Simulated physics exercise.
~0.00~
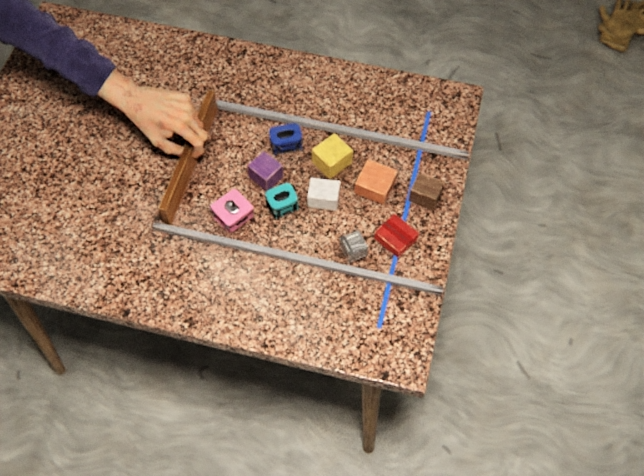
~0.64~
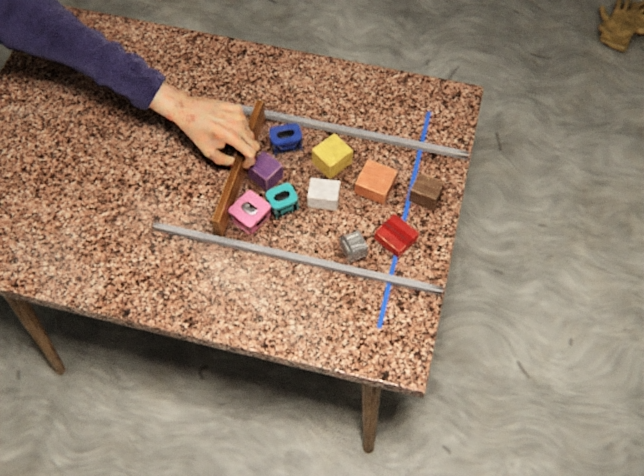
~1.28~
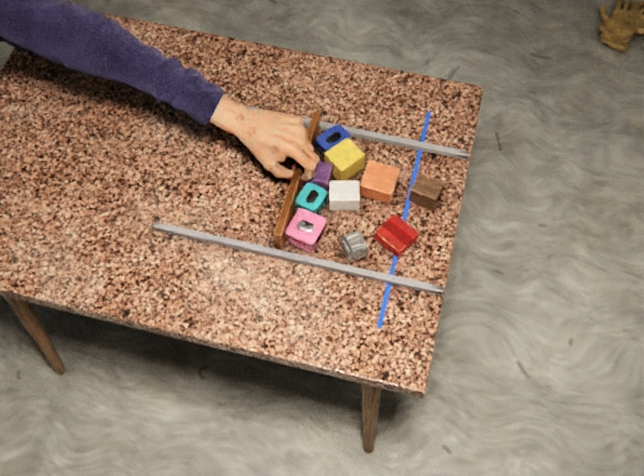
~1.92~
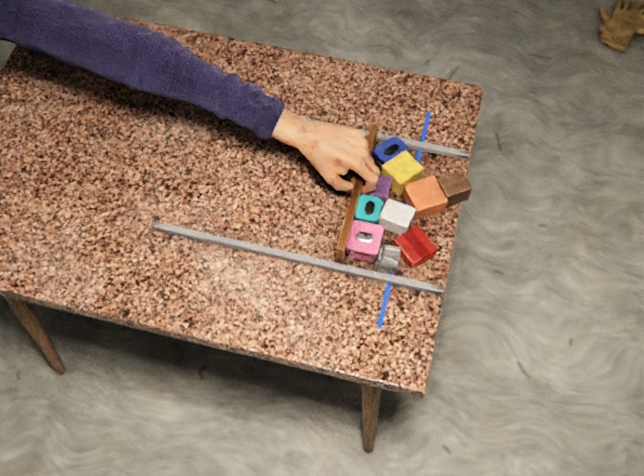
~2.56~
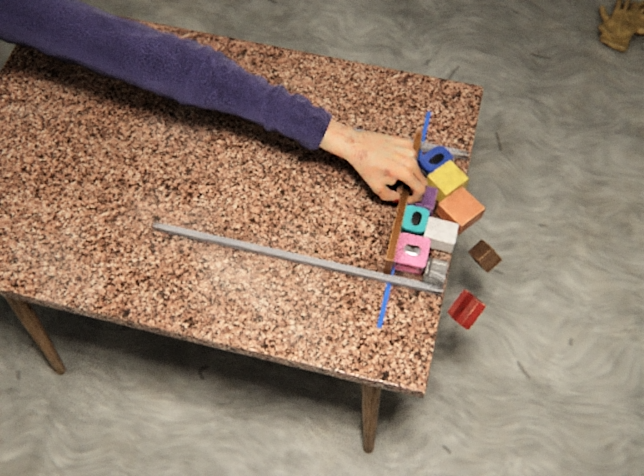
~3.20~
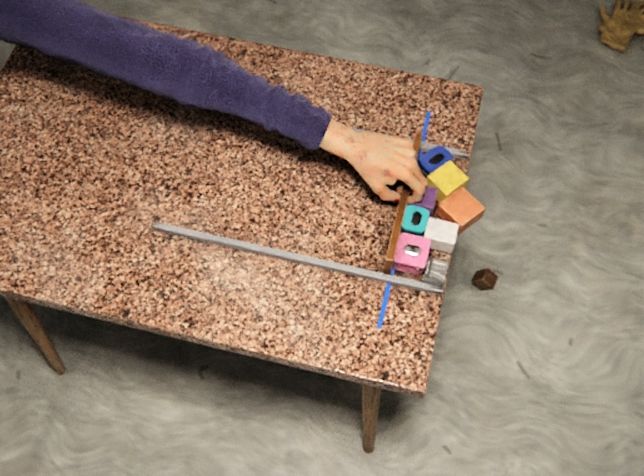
A hand slides a board right, pushing a cluster of blocks until two fall off the table.
